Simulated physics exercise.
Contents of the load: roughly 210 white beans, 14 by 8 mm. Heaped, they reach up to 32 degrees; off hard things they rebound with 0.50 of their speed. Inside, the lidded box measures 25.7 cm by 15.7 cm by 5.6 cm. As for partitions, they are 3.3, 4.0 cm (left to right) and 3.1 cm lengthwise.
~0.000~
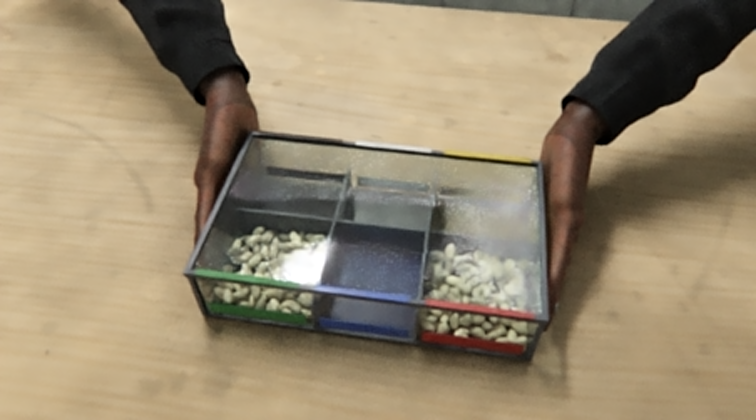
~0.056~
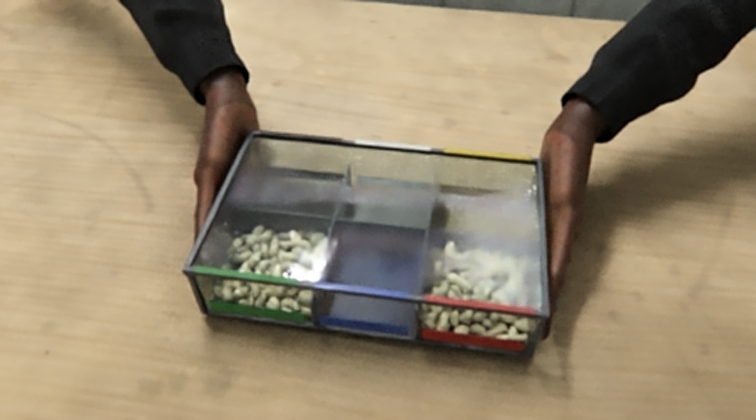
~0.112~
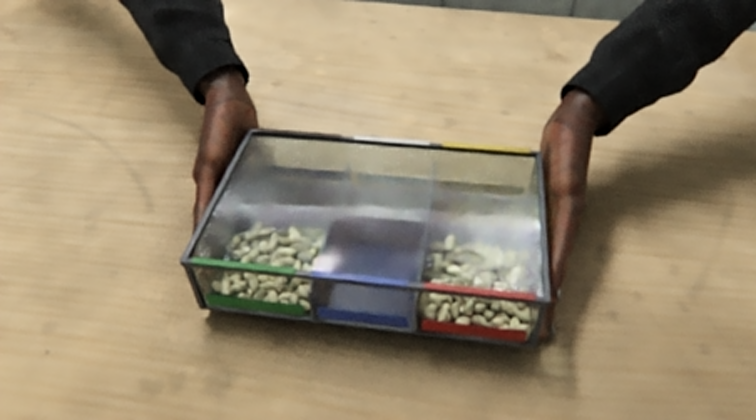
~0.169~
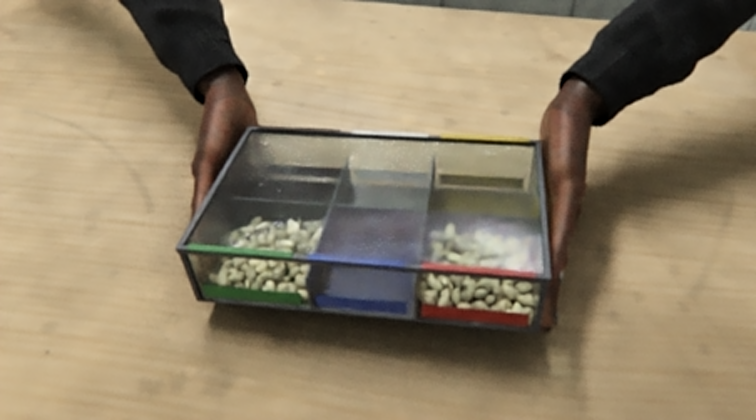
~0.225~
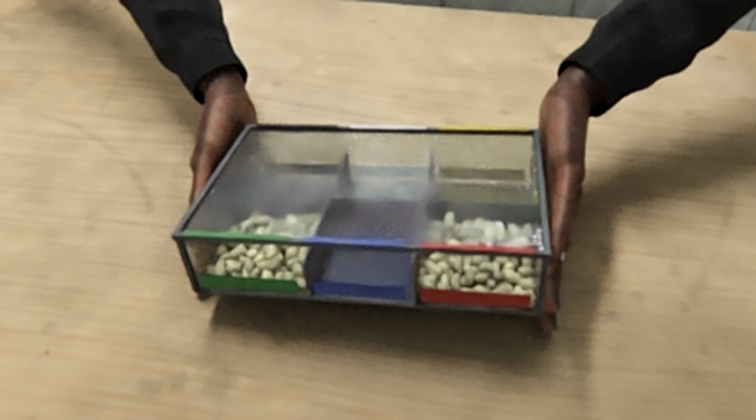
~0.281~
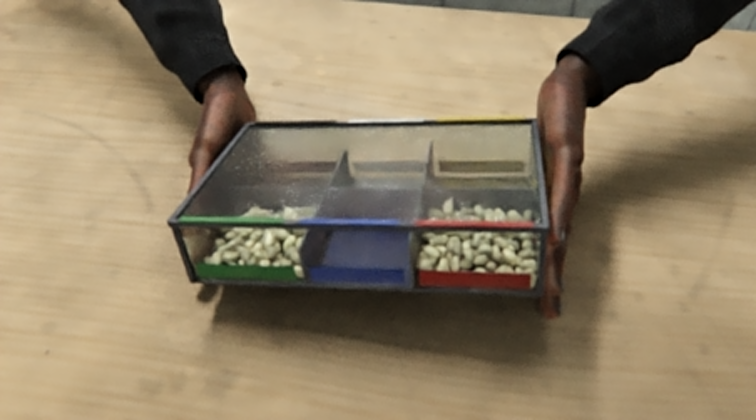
Two hands in dark sleeves grip a clear-lidded, divided box by its left and right sides and steadily tilt it, its front edge rising toward the viewer. White beans lie in the front compartments marked green at left and red at right, with an empty blue-marked one between. The pale wooden tabletop is seen from above and in front, the camera staying still.
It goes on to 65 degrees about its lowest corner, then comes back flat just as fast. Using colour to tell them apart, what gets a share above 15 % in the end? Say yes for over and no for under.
Red: Yes; blue: No; green: Yes; yellow: No; white: No; black: No.
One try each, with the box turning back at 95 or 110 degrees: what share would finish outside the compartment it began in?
First try: Around 75 %; second try: Around 85 %.
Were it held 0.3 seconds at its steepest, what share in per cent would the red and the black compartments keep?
Red 50, black 5.
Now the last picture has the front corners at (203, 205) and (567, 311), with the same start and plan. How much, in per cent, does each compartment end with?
Each compartment ends with this per cent: Red 55, blue 5, green 40, yellow 0, white 0 and black 0.
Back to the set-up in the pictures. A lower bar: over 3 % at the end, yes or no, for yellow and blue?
Checking yellow: It clears; checking blue: It falls short.
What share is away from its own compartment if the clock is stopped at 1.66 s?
I'd say around 10 per cent.
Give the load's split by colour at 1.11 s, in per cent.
Red = 55, blue = 0, green = 45, yellow = 0, white = 0, black = 0 (per cent).
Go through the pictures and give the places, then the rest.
The first picture shows box tilt 0 degrees, front corners at (191, 271) and (542, 317); red 55 %, green 45 %.
The second picture shows box tilt 1 degrees, front corners at (190, 269) and (543, 313).
The third picture shows box tilt 4 degrees, front corners at (187, 260) and (544, 299), lowest corner left back.
The fourth picture shows box tilt 8 degrees, front corners at (183, 248) and (544, 277), lowest corner left back.
The fifth picture shows box tilt 11 degrees, front corners at (179, 235) and (544, 253), lowest corner left back.
The sixth picture shows box tilt 15 degrees, front corners at (175, 221) and (543, 227), lowest corner left back; red 55 %, green 45 %. Its pace works out near 70 degrees a second.
After 1.11 s, tilt 64 degrees; red 55 %, green 45 %.
After 1.66 s, tilt 27 degrees; red 50 %, green 40 %, yellow 5 %, black 5 %.
After 2.27 s, tilt 0 degrees; red 50 %, green 40 %, yellow 5 %, black 5 %.
At rest (2.6 s), red 50 %, blue 0 %, green 40 %, yellow 5 %, white 0 %, black 5 %.
